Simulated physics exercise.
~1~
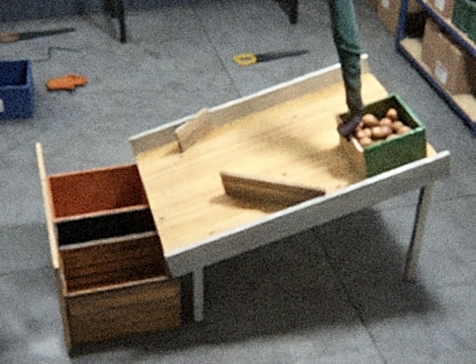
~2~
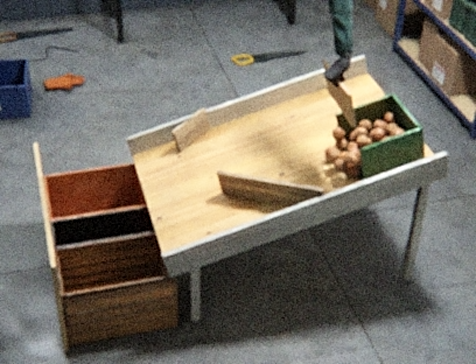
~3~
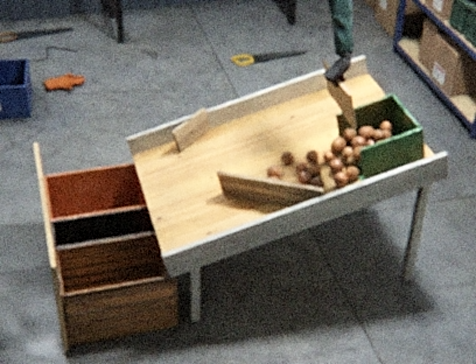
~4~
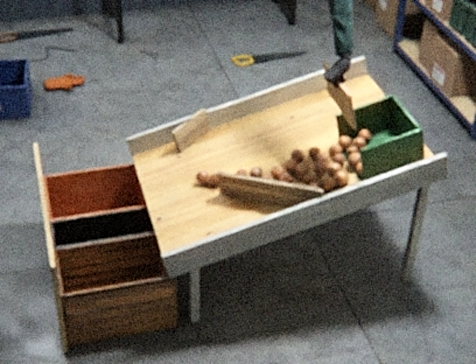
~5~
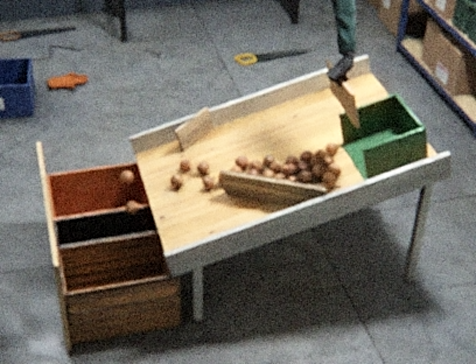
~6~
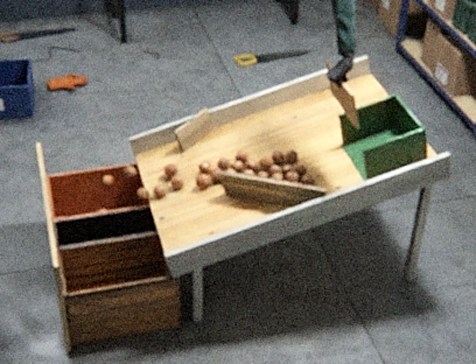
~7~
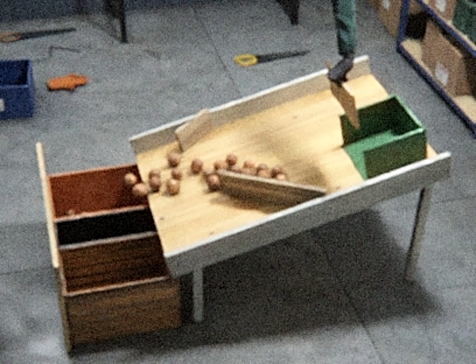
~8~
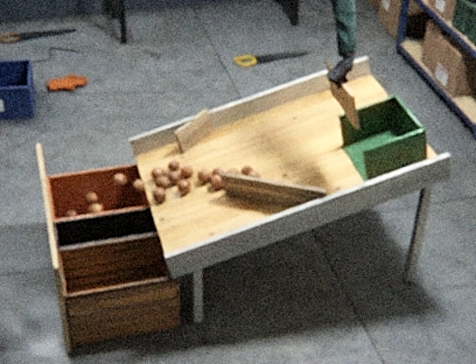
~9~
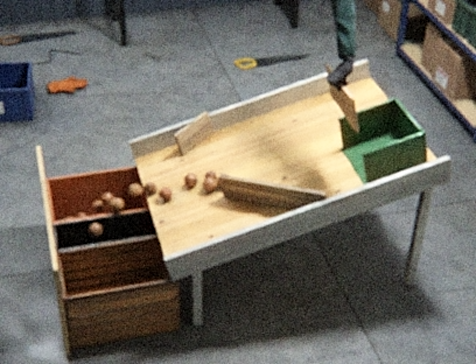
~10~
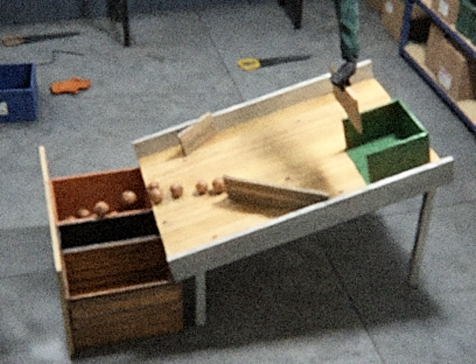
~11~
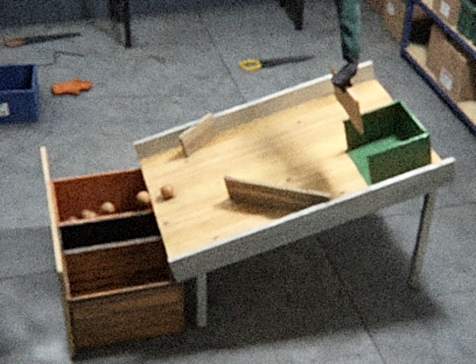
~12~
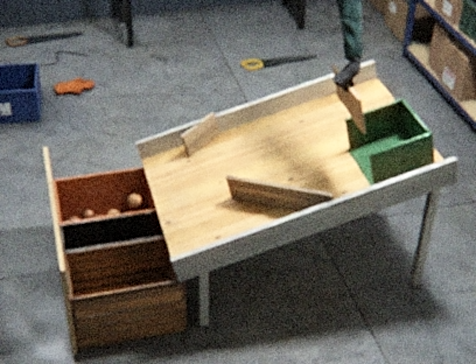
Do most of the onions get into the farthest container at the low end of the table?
Yes, most of them end up in the orange bin, which is the farthest one.
